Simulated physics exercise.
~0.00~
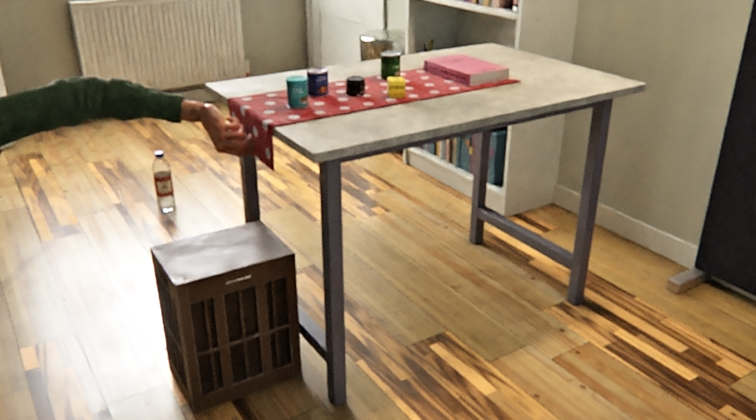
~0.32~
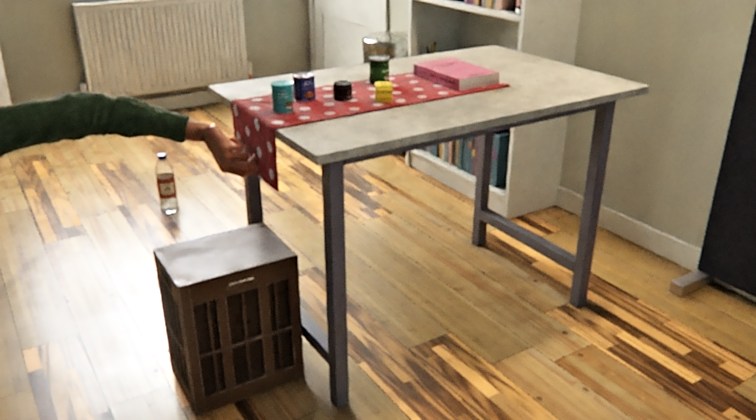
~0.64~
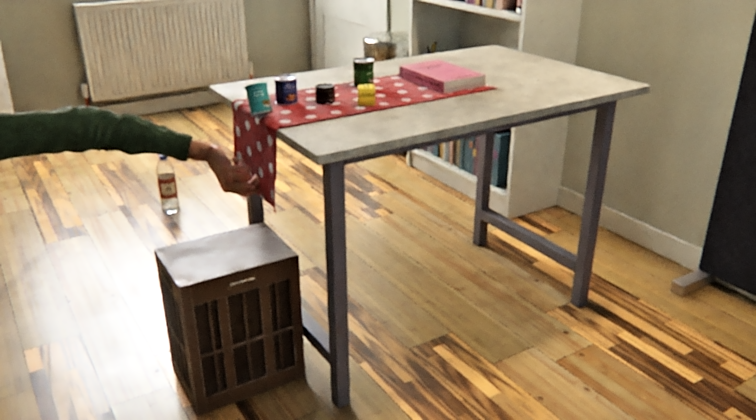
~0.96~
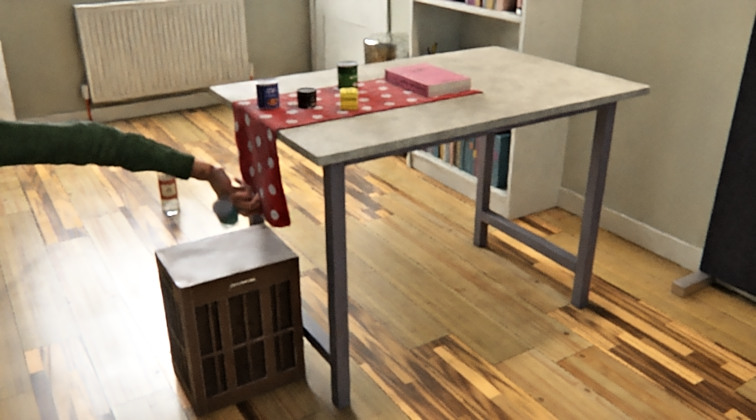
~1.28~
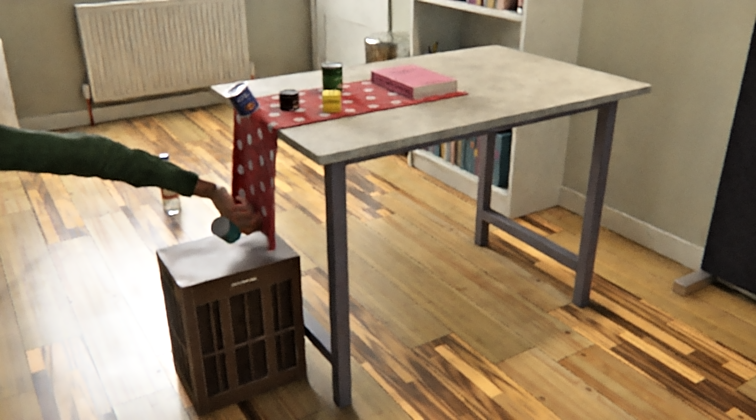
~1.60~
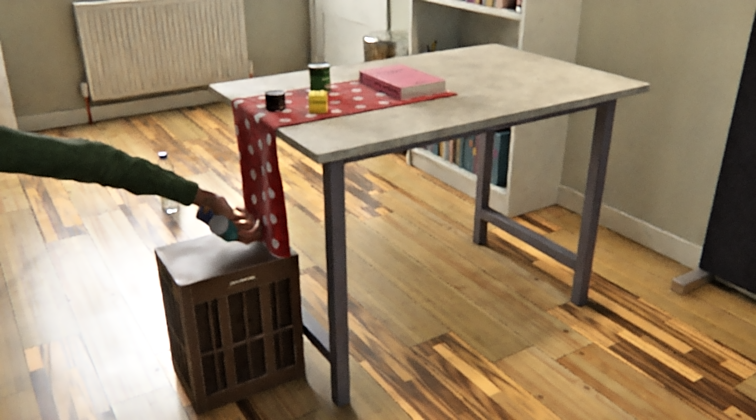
A hand drawing a red spotted runner down off a table onto a brown crate, the turquoise can then the blue can dropping.
